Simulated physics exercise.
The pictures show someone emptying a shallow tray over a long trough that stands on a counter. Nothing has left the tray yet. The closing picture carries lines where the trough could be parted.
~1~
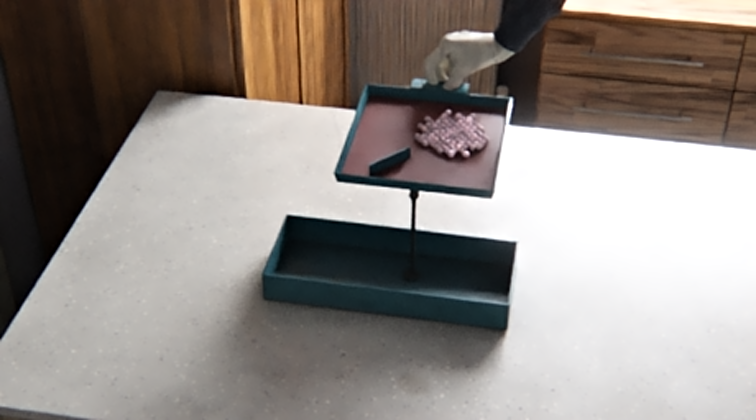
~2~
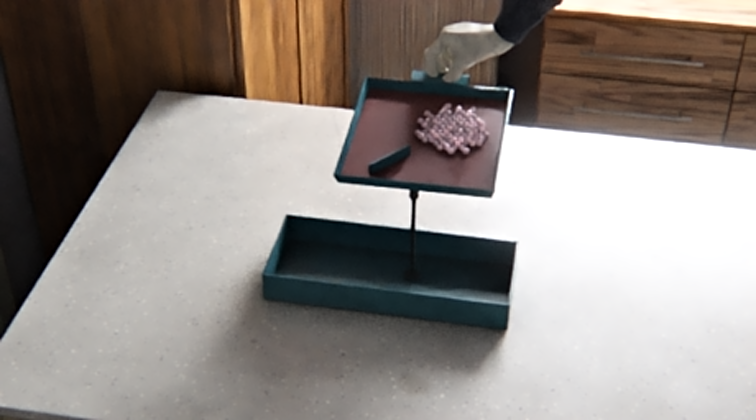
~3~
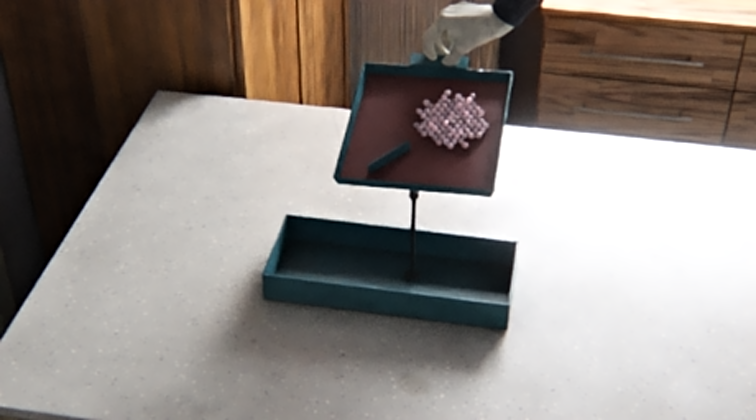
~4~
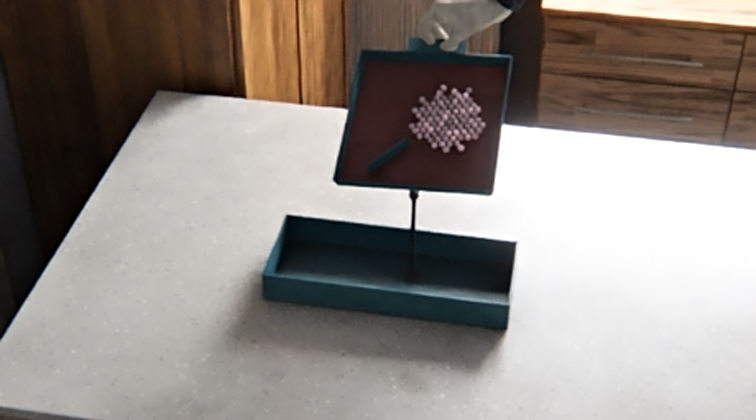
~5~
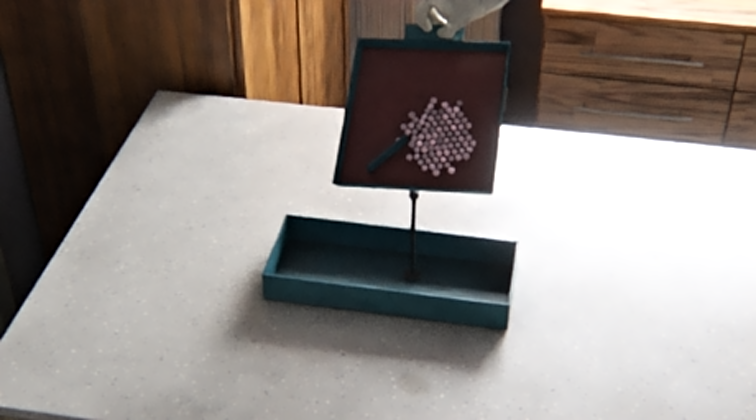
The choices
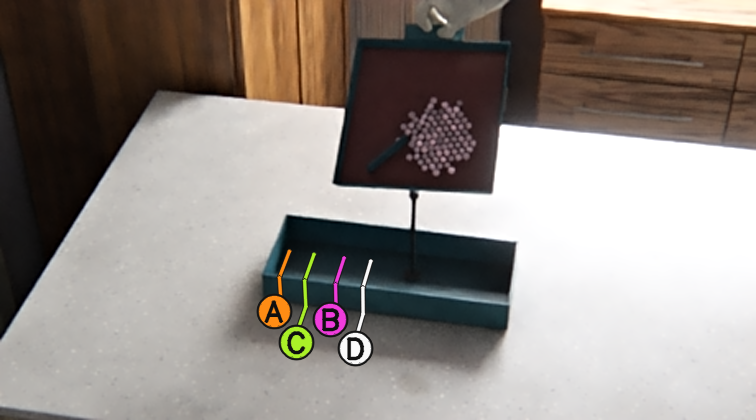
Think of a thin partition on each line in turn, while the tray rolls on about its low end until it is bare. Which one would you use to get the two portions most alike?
The best line is D.
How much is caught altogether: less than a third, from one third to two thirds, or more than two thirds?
More than two thirds.
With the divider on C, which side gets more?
The right side.
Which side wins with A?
More lands on the right.
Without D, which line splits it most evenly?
The answer is B.
On the marked copy, line A crosses the front rim at (279, 276); line B crosses the front rim at (335, 283); line C crosses the front rim at (304, 279); line D crosses the front rim at (363, 286).
For line A, of what is caught, not one piece on the left of the divider, every piece on the right.
For line B, of what is caught, roughly a quarter on the left of the divider, the larger part on the right.
For line C, of what is caught, just a few on the left of the divider, almost all on the right.
For line D, of what is caught, roughly half on the left of the divider, roughly half on the right.
